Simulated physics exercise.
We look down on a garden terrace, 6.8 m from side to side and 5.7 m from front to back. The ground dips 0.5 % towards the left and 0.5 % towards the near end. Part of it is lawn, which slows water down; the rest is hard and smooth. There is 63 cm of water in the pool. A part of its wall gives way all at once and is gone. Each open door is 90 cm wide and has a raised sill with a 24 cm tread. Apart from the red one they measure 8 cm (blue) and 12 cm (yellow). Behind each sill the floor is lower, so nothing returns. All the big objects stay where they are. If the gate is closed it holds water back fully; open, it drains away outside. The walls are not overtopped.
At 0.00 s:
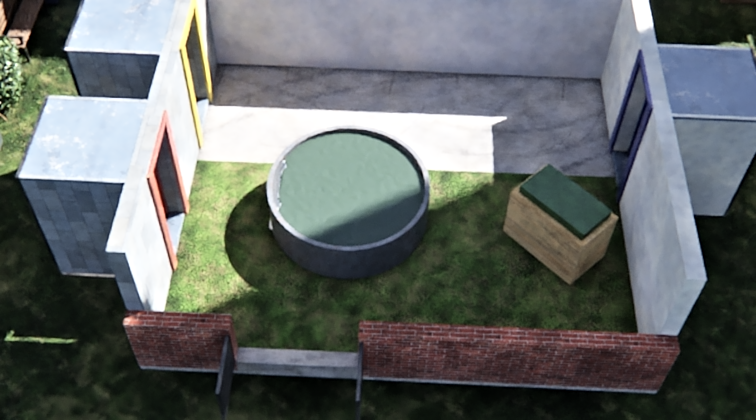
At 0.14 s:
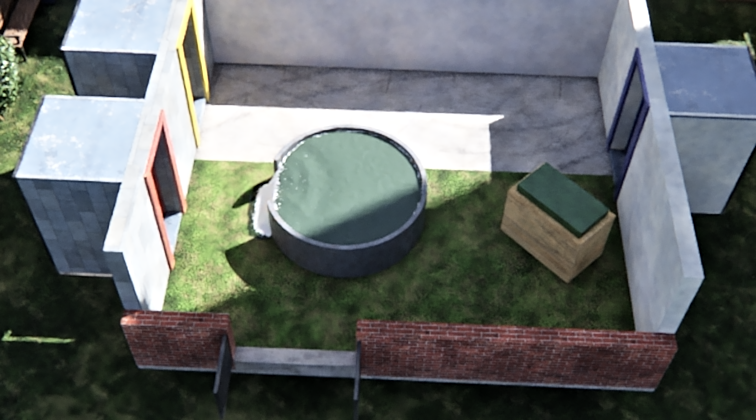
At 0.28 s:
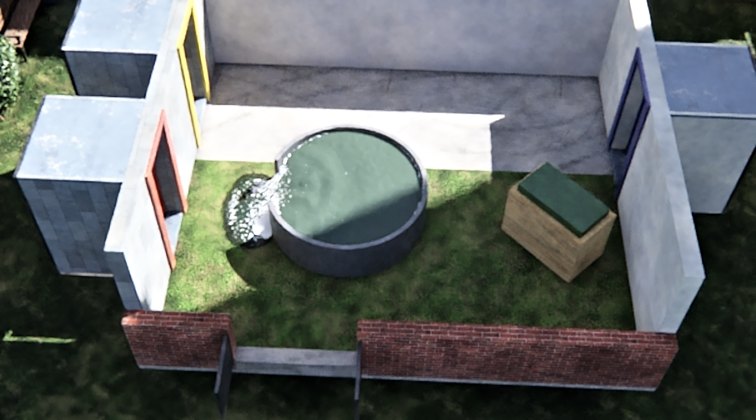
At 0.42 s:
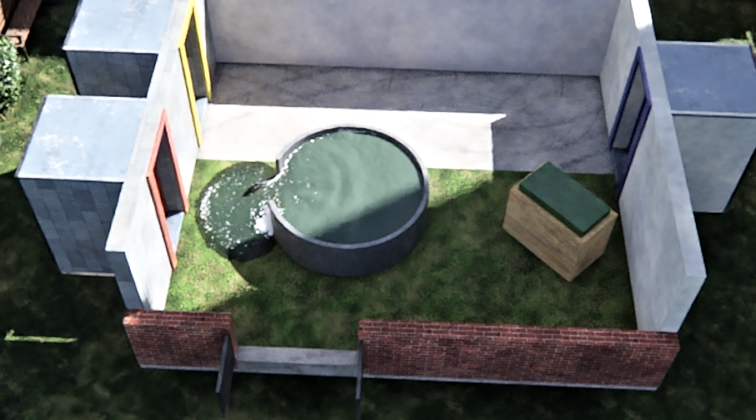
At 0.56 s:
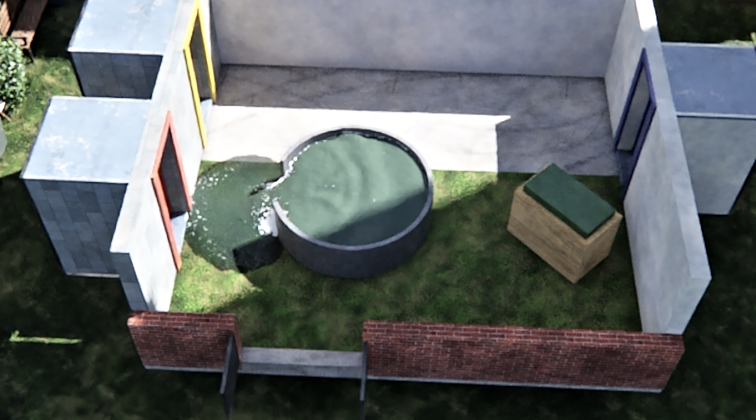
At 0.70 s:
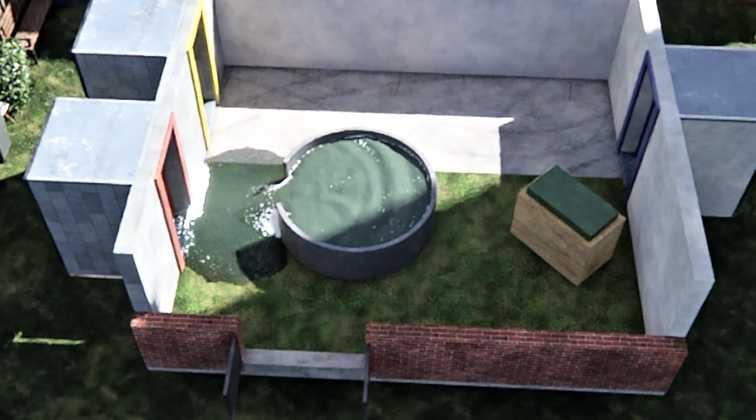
On a walled garden terrace, water bursts from the round pool's left side and spreads across grass to the red door.
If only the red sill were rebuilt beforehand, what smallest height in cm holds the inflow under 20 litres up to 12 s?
Close to 28 cm is just enough.
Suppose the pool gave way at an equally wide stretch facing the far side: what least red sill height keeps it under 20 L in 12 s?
Some 6.0 cm.
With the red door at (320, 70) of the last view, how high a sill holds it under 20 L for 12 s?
Roughly 7.5 cm.
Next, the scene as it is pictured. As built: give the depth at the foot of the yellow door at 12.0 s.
About 6.0 cm.
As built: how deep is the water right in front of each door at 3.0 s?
Depths in cm: Red 21, blue 0, yellow 9.
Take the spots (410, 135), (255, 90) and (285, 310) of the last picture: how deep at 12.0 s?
Roughly 3, 6 and 5 cm, in turn.
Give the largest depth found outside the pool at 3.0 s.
Roughly 24 cm.
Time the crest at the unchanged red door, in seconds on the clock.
Near 1.6 s.
After 1.4 s water covers 15 % of the floor, deepest (36 cm) near (196, 204); 27 cm at the red door, 64 litres in over its 7 cm sill.
After 3.0 s water covers 30 % of the floor, deepest (24 cm) near (196, 204); 21 cm at the red door, 250 litres in over its 7 cm sill.
After 12.0 s water covers 95 % of the floor, deepest (9 cm) near (165, 344); 8 cm at the red door, 453 litres in over its 7 cm sill.
At the red door as built, the water arrived by 0.7 s and peaked near 28 cm at 1.6 s.
With a sill of 24 cm, 44 litres would have come in within the 12 s; with 32.5 cm, 5 litres. So under 20 litres takes about 28 cm.
